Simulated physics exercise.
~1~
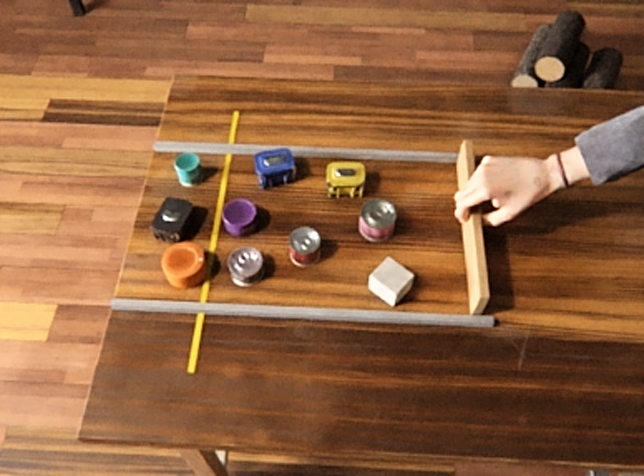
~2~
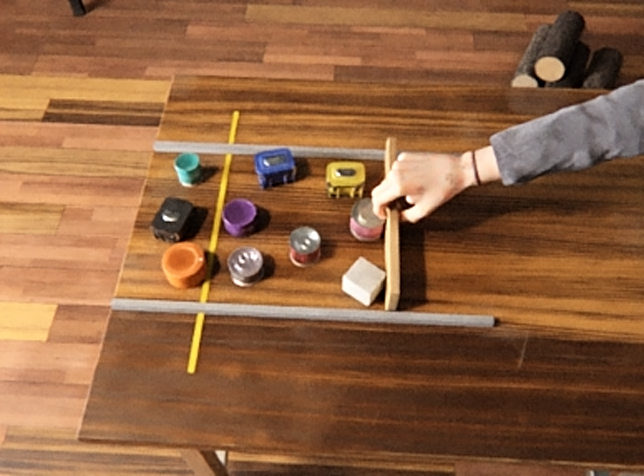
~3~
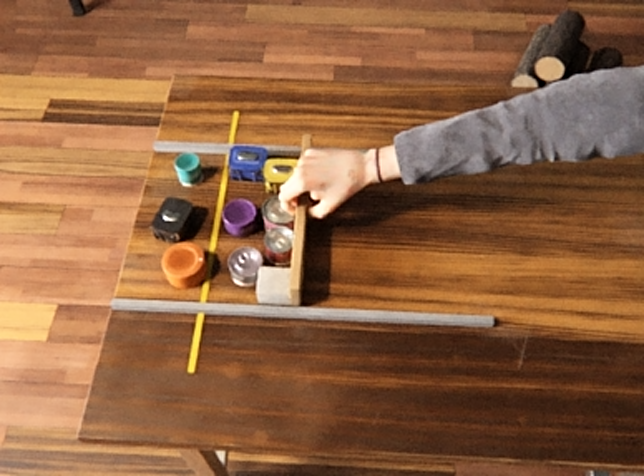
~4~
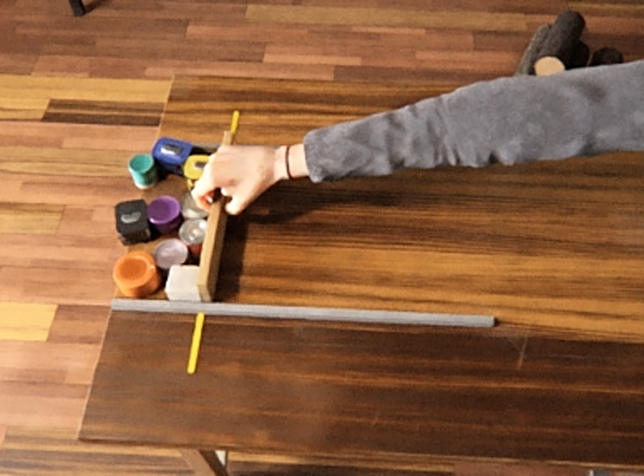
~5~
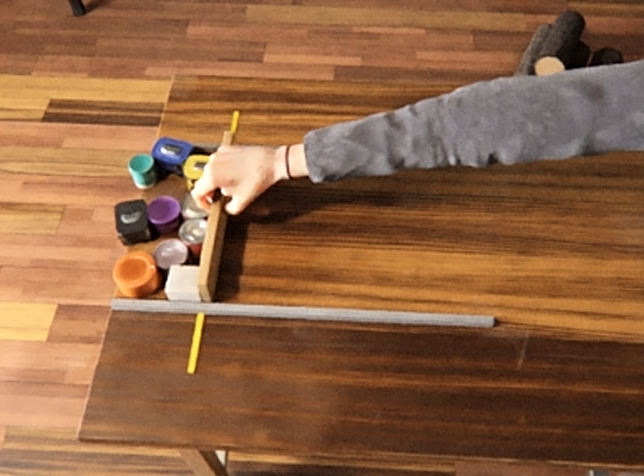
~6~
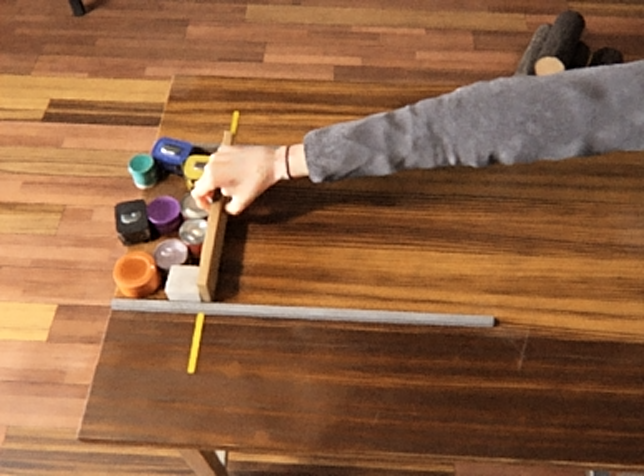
Hand sliding a wooden board left across a table, bunching small containers and a white block near the edge, none falling.
